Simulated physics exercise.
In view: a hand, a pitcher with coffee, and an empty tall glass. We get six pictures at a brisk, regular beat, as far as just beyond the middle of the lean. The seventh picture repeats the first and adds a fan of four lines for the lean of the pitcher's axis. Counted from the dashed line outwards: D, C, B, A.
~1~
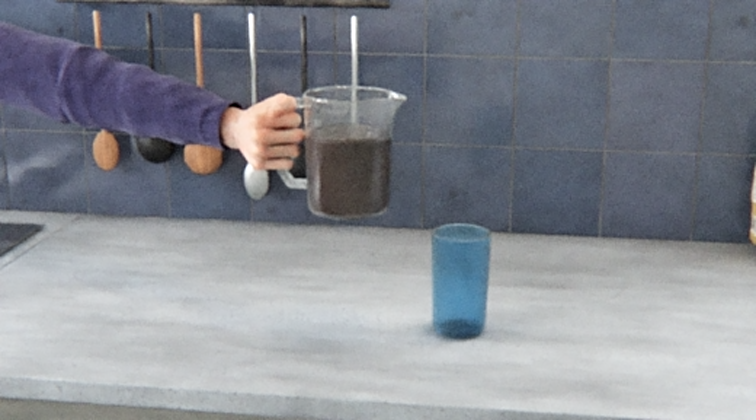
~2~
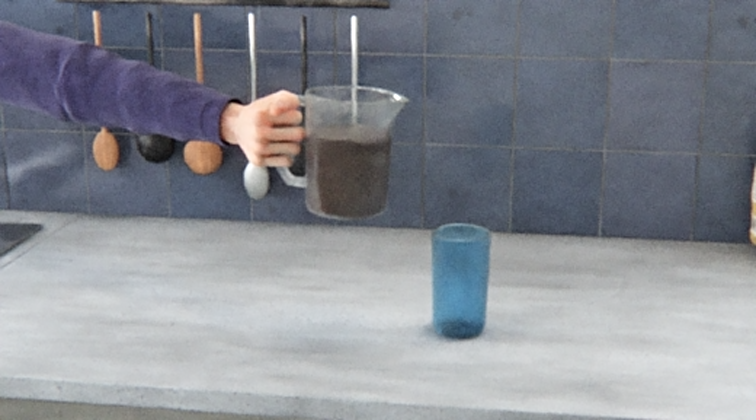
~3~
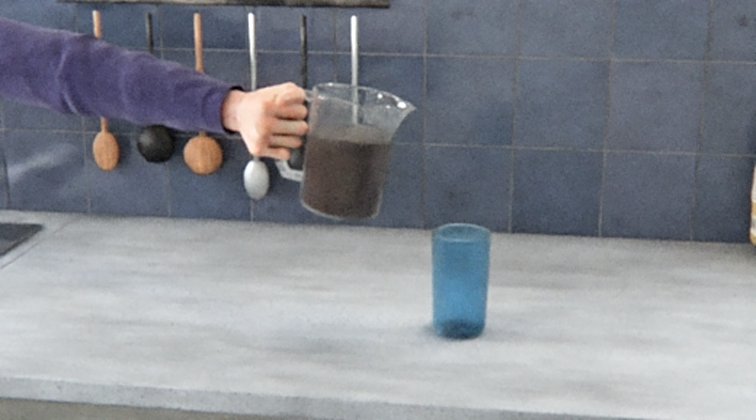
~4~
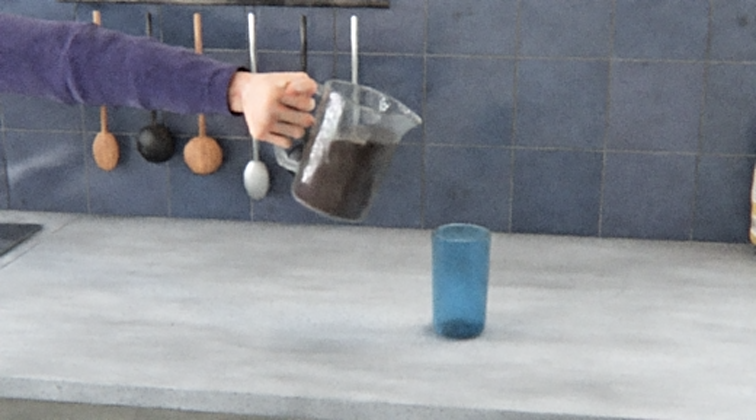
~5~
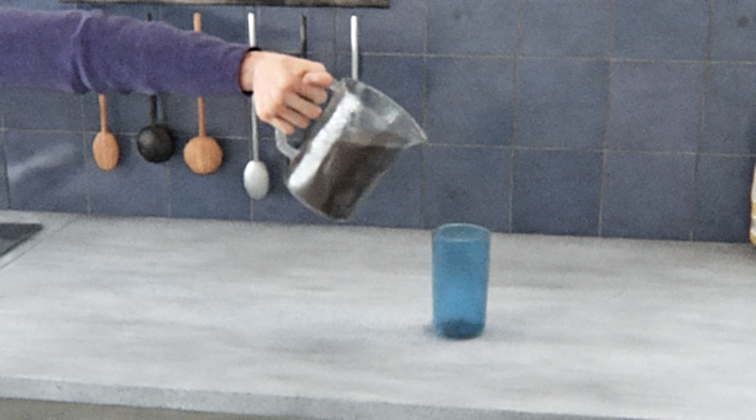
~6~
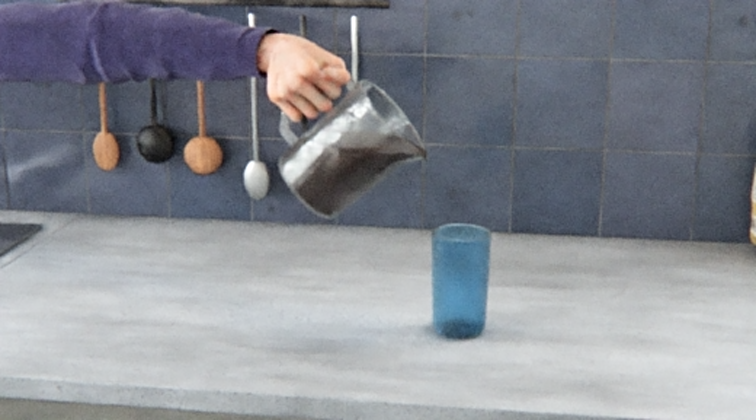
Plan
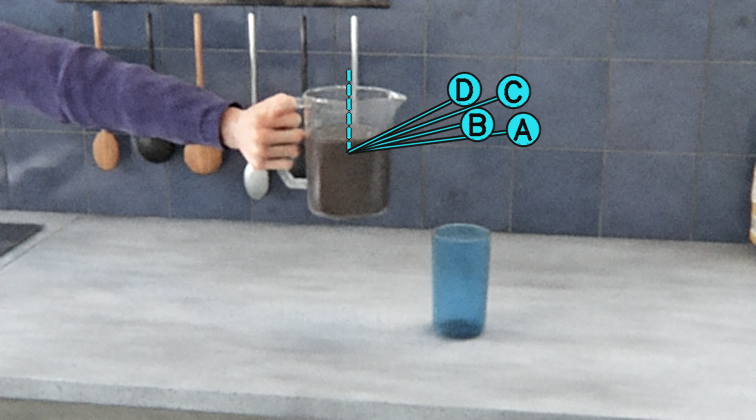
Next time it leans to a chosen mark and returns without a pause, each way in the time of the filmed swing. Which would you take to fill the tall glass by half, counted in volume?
Tilt D does it best.
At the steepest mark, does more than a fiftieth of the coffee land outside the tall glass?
Yes.
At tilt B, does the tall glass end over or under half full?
Over.
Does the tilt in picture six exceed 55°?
No, it does not.
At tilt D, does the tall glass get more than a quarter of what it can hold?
Yes.
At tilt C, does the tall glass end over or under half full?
Over half.
On the marked copy, A at (506, 132); B at (459, 125); C at (497, 97); D at (450, 101).
Choosing A, the tall glass ends with about 93 % of what it can hold; 17 % of the coffee is spilt.
Choosing B, the tall glass ends with about 89 % of what it can hold; 6 % of the coffee is spilt.
Choosing C, the tall glass ends with about 75 % of what it can hold.
Choosing D, the tall glass ends with about 51 % of what it can hold.
